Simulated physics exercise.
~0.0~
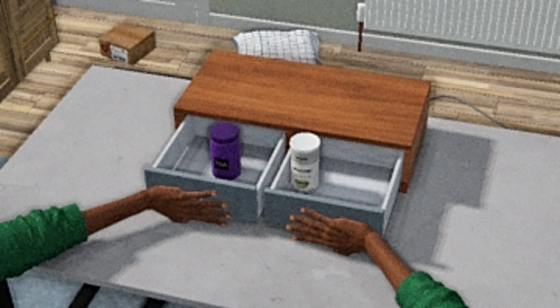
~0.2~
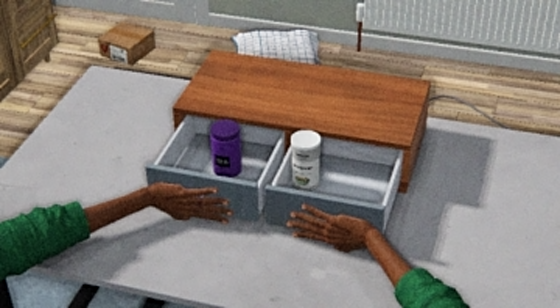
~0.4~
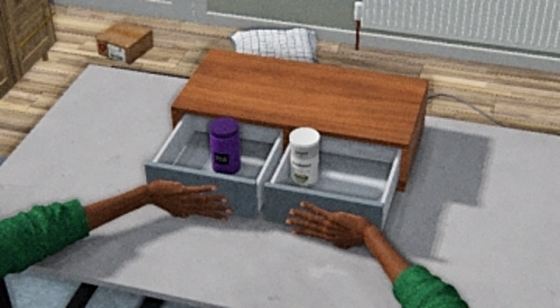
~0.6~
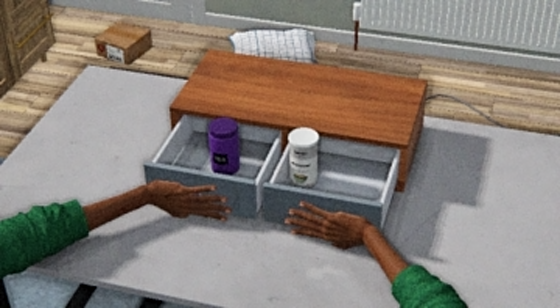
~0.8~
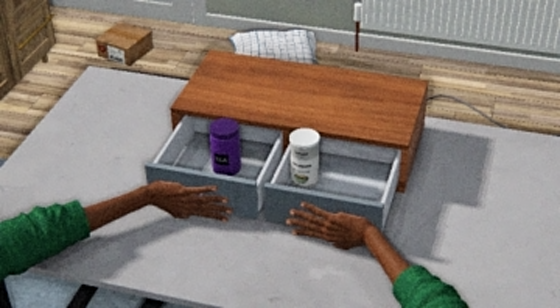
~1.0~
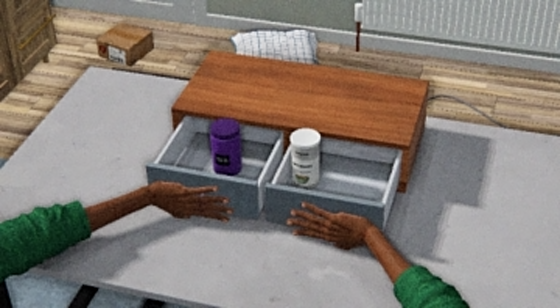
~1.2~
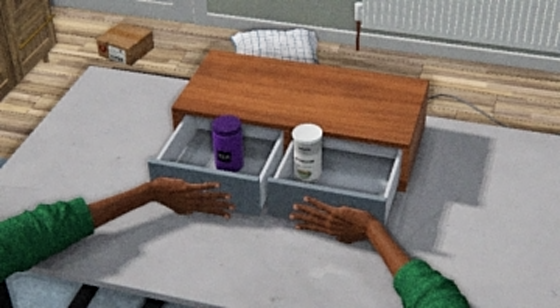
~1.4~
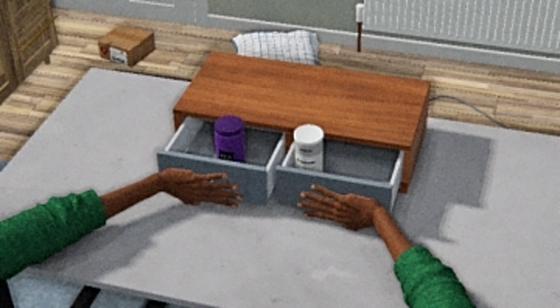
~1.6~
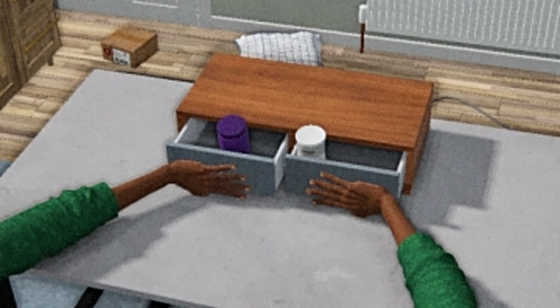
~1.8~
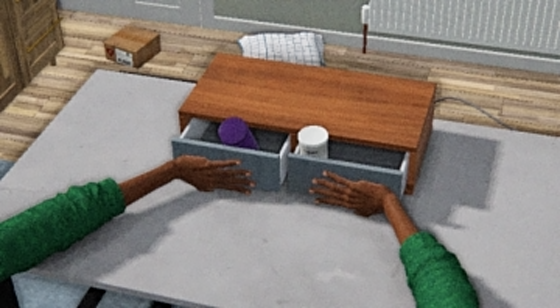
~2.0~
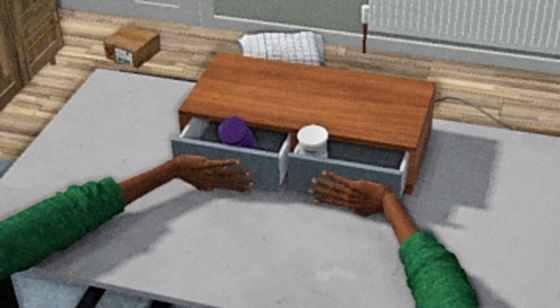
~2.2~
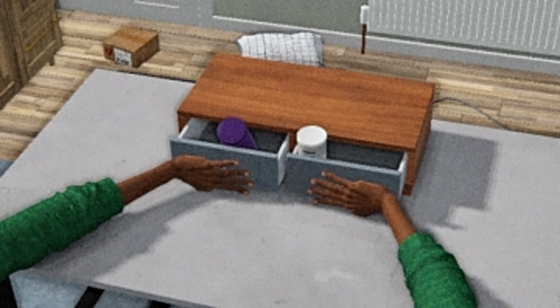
We see two hands in green sleeves resting against two open drawers of a wooden chest, a purple jar in the left and a white tin in the right. The hands push both drawers partway in, the purple jar tips into a lean, and both drawers stay ajar.
